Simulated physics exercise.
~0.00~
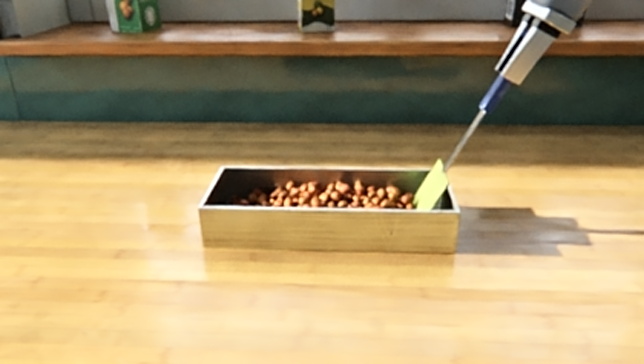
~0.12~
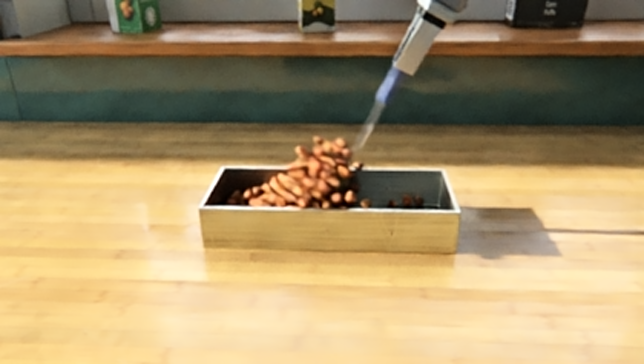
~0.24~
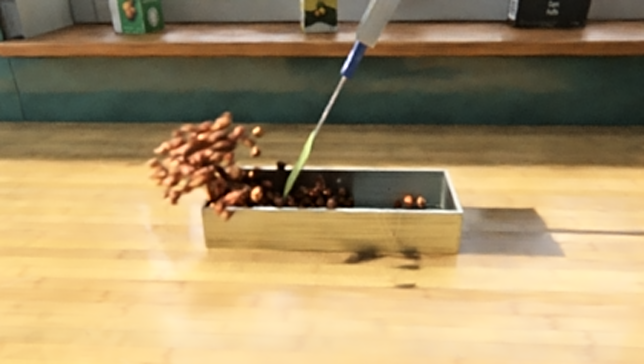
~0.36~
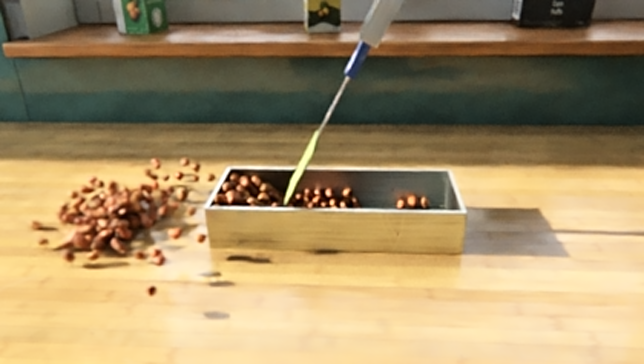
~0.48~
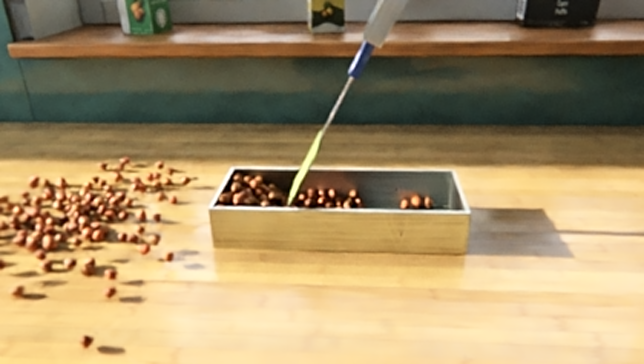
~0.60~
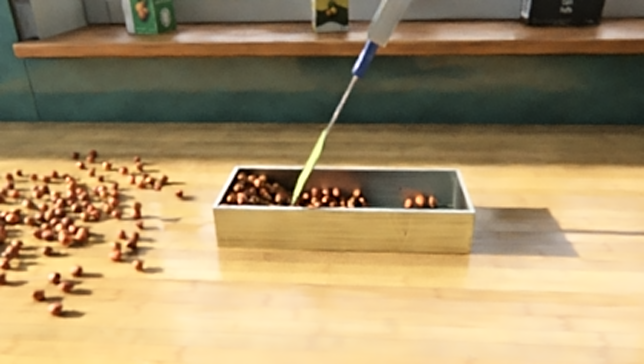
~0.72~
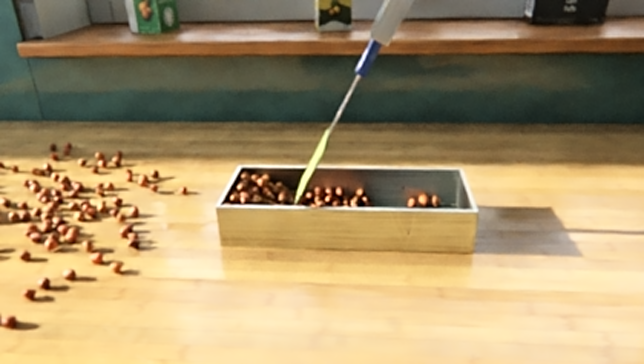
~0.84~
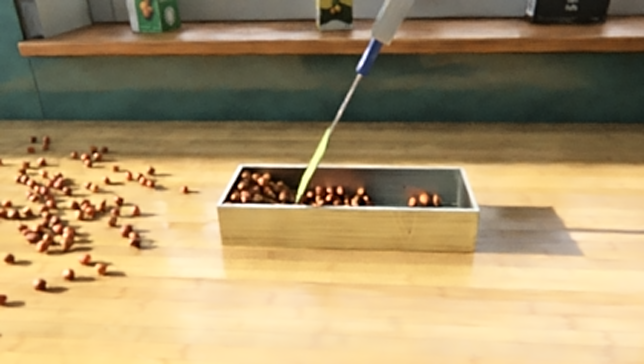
A heap of reddish-brown hazelnuts fills much of a long, pale wooden tray on a sunlit wooden table, seen from the front and slightly above. Behind it runs a brown shelf with a few boxes above a dark teal panel. A robot arm holds a turner with a yellow-green blade at the tray's right end. The blade sweeps left, piling the nuts steeply, and throws a large clump over the left end. The turner stops left of the tray's centre while the spilled nuts scatter and roll across the table. Finally, many lie spread at the left, while the rest remain in the tray.
